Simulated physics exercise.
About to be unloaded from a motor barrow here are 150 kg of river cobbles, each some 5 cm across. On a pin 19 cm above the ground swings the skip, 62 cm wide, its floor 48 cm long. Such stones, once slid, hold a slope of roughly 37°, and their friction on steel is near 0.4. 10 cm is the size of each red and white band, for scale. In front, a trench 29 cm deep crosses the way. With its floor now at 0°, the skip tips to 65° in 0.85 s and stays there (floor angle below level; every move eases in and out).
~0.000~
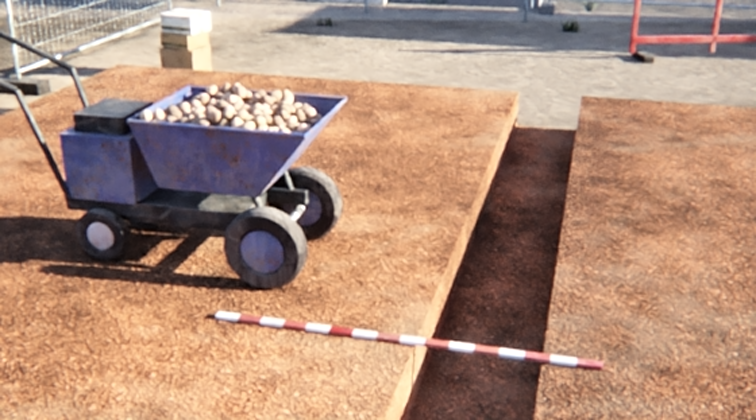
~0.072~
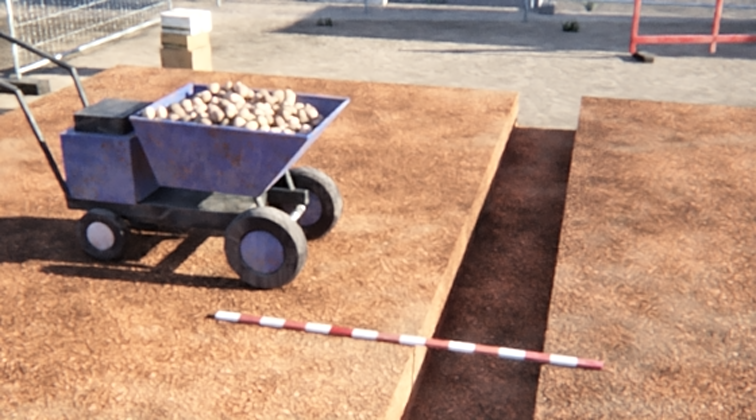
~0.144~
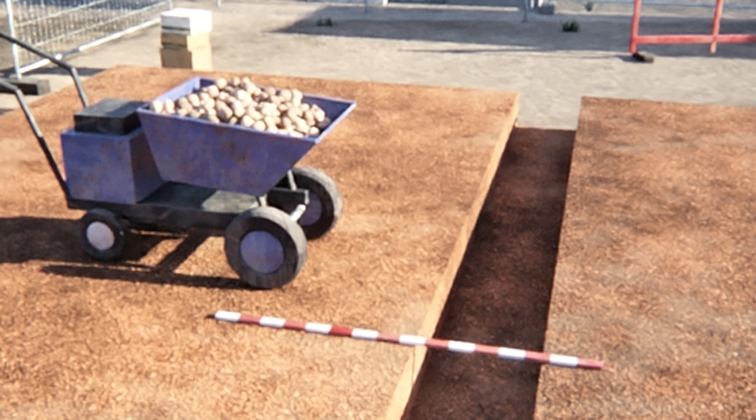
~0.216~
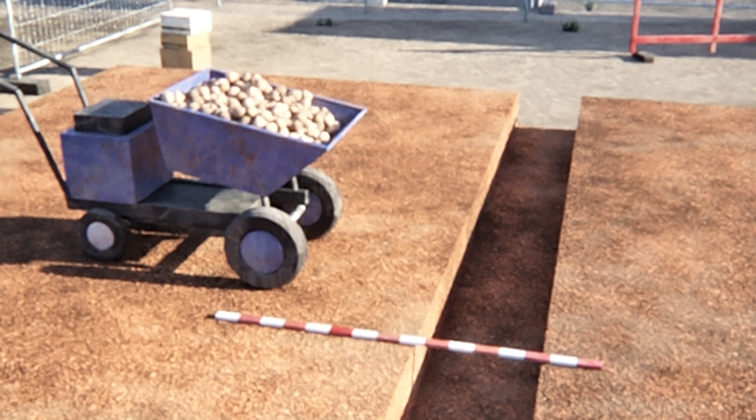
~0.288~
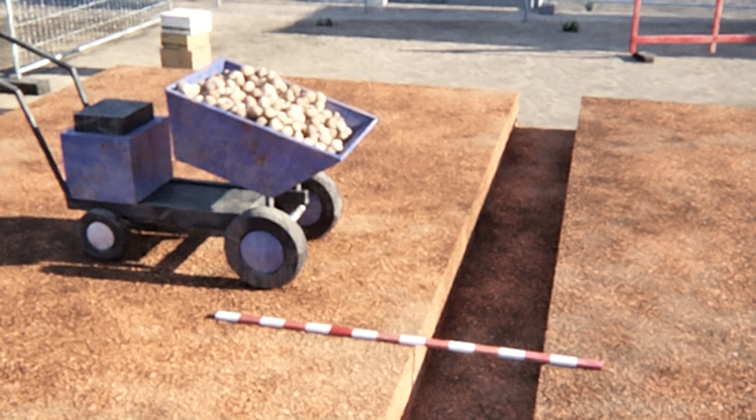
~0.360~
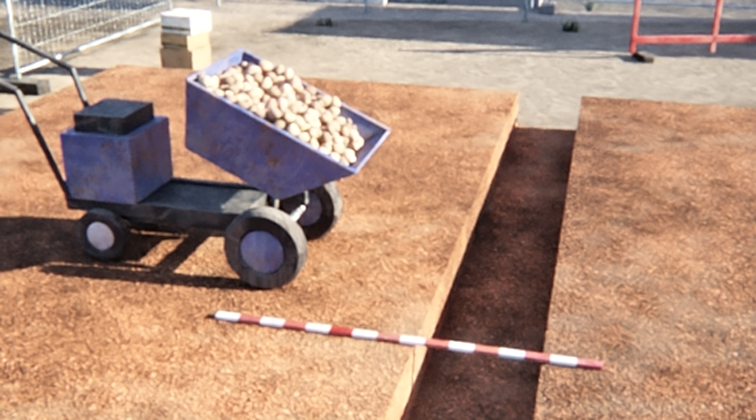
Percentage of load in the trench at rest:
84 %.
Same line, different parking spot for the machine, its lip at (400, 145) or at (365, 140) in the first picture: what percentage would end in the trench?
70 % and 95 %.
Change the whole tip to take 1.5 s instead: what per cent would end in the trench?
Then some 80 per cent would.
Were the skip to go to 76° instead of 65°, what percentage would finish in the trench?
Trench share: Approx. 80%.
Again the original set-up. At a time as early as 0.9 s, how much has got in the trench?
Some 20 per cent.
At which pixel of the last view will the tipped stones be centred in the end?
Roughly (476, 322), I'd say.
After 0.6 s the floor is at 55°; 100 % in the skip; the foremost stones are at (397, 197).
After 0.9 s the floor is at 65°; 72 % in the skip, 9 % short of the trench, 19 % in the trench; the foremost stones are at (493, 304).
After 1.3 s the floor is at 65°; 36 % in the skip, 9 % short of the trench, 55 % in the trench; the foremost stones are at (545, 325).
After 3.2 s the floor is at 65°; 0 % in the skip, 16 % short of the trench, 84 % in the trench; the foremost stones are at (544, 334).
